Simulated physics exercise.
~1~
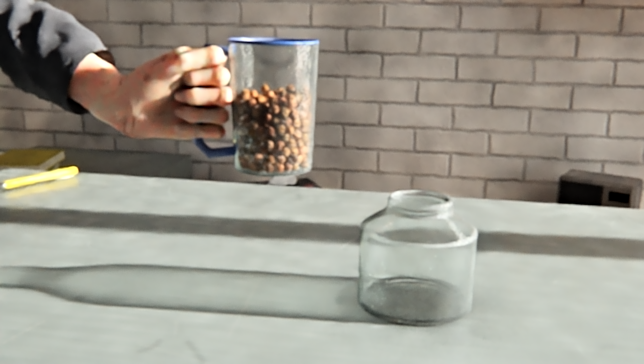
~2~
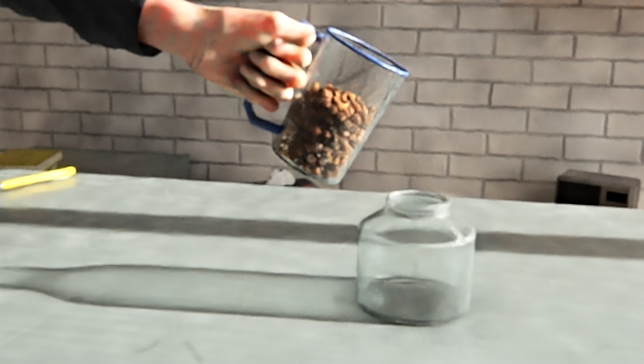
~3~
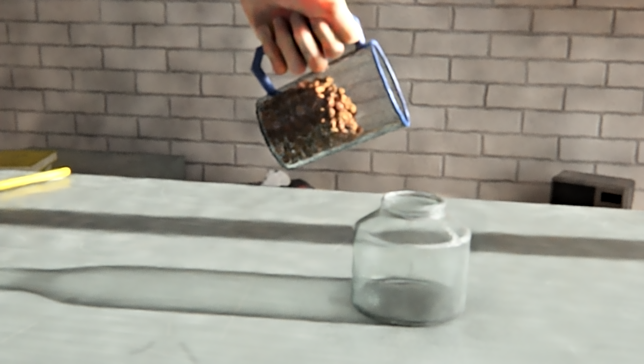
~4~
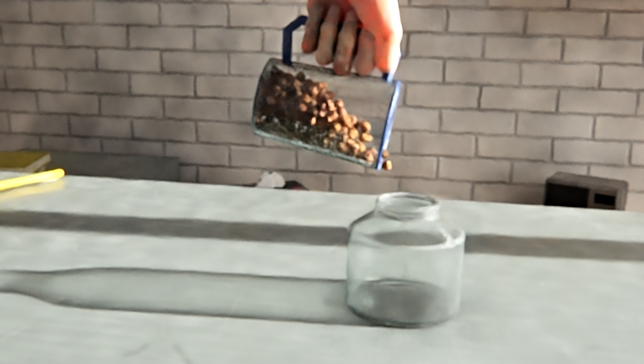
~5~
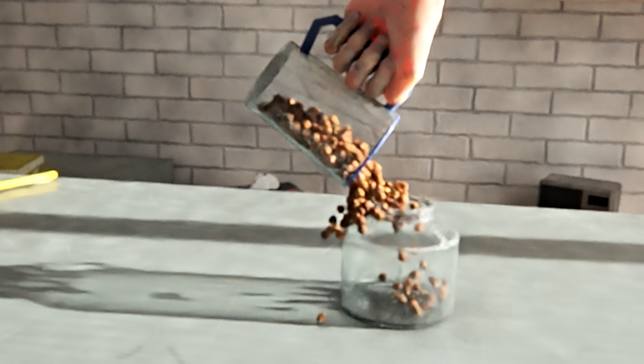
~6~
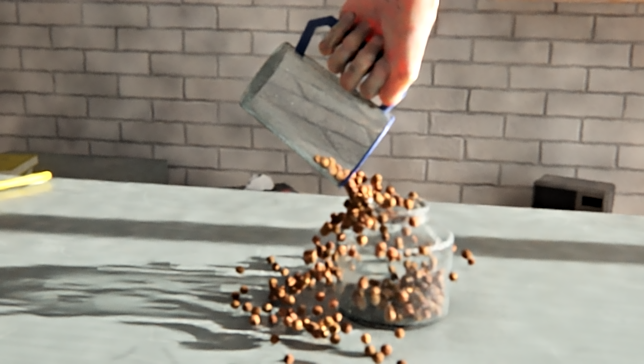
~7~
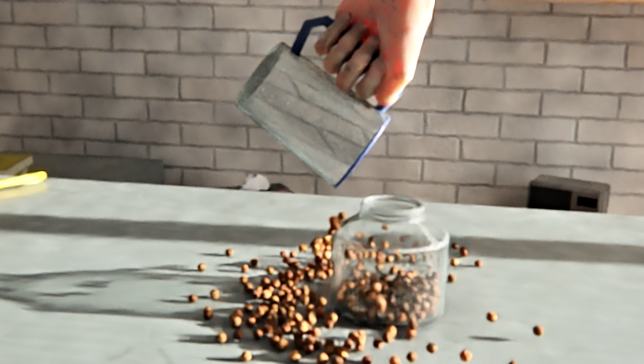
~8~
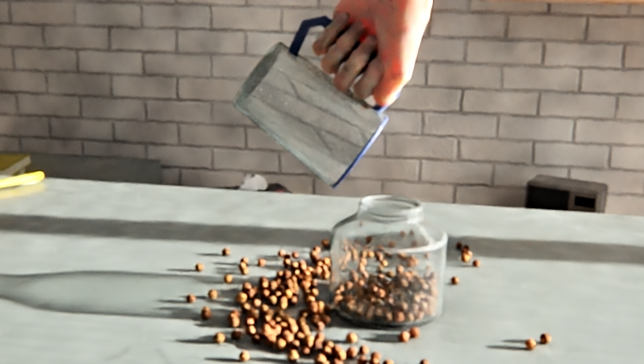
On a grey tabletop before a white brick wall, a hand moves a clear, blue-rimmed measuring cup of brown cereal balls rightward and tips it over a glass jar; the balls pour out, some landing inside while most scatter around it, leaving the cup empty.
